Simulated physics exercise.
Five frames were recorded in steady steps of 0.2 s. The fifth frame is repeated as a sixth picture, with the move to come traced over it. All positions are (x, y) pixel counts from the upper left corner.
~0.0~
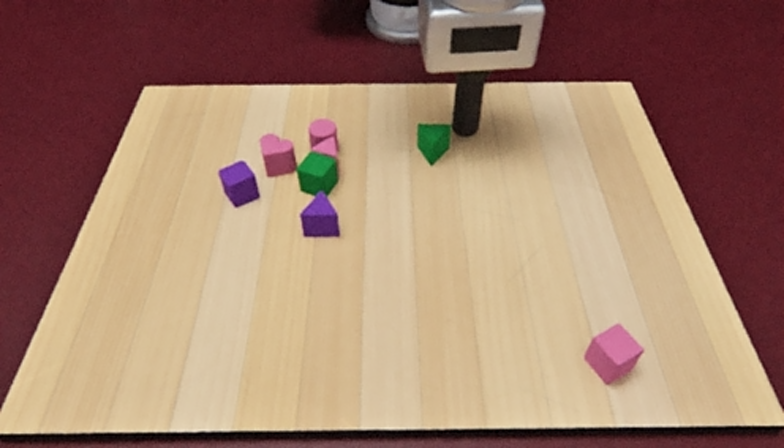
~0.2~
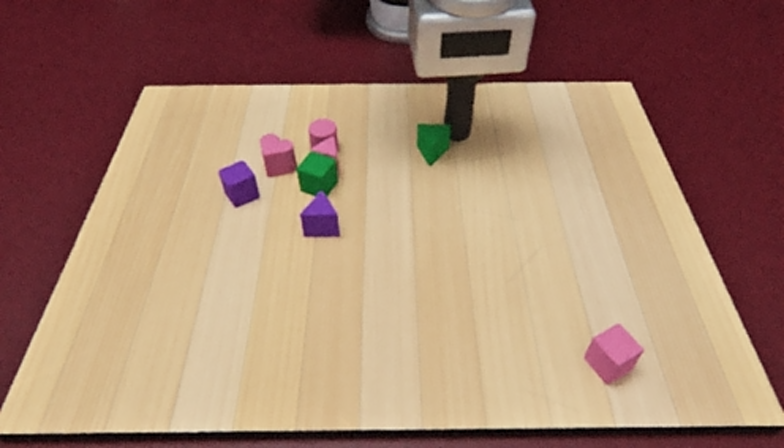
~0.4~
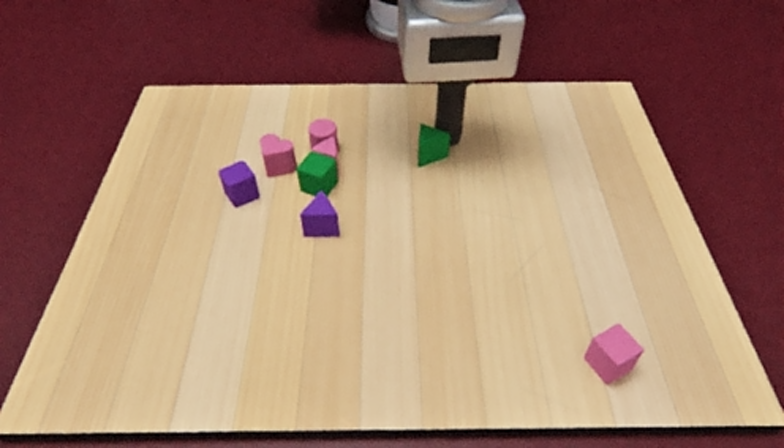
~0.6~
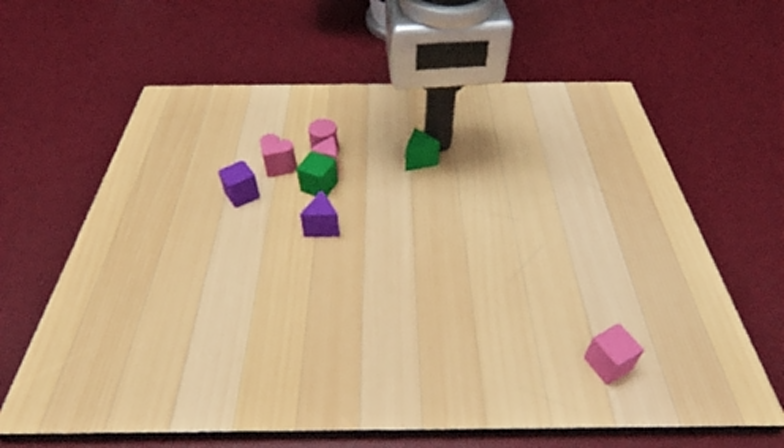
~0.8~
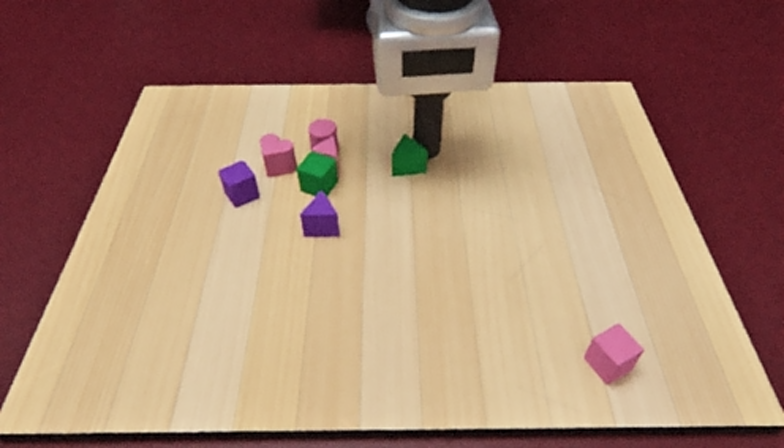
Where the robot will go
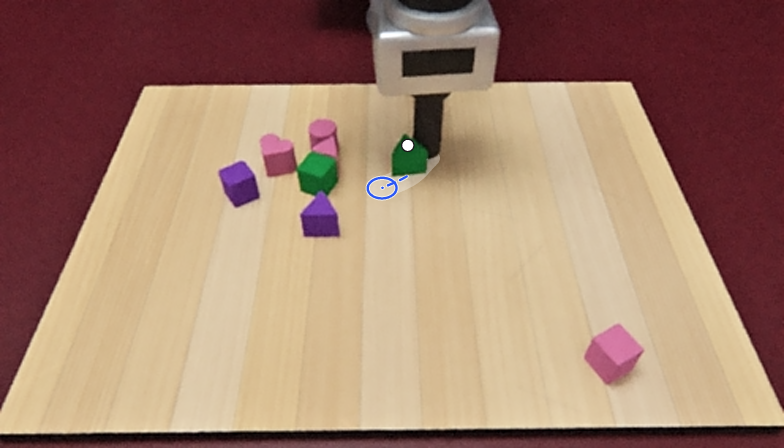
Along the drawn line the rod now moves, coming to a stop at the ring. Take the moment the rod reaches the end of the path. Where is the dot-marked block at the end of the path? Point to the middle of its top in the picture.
Expect it around (357, 172).
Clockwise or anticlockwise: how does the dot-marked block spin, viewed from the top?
Rotation: Clockwise.
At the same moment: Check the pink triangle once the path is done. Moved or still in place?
That block is not shifted.
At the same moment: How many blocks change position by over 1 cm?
Blocks displaced: 1.
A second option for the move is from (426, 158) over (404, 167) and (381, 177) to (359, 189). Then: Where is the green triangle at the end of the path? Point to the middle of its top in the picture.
Final place: (336, 178).
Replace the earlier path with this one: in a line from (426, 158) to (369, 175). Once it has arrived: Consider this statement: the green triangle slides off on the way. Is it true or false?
The statement is false.
Path on the board, from (426, 158) through (409, 175) to (382, 188); the dot is on the green triangle.
What follows on the original path. Halfway along, rod at (409, 168); green triangle at (385, 160), turned 25° clockwise.
At the end, rod at (382, 181); green four-sided block in place; pink triangle in place; green triangle at (357, 172), turned 25° clockwise.
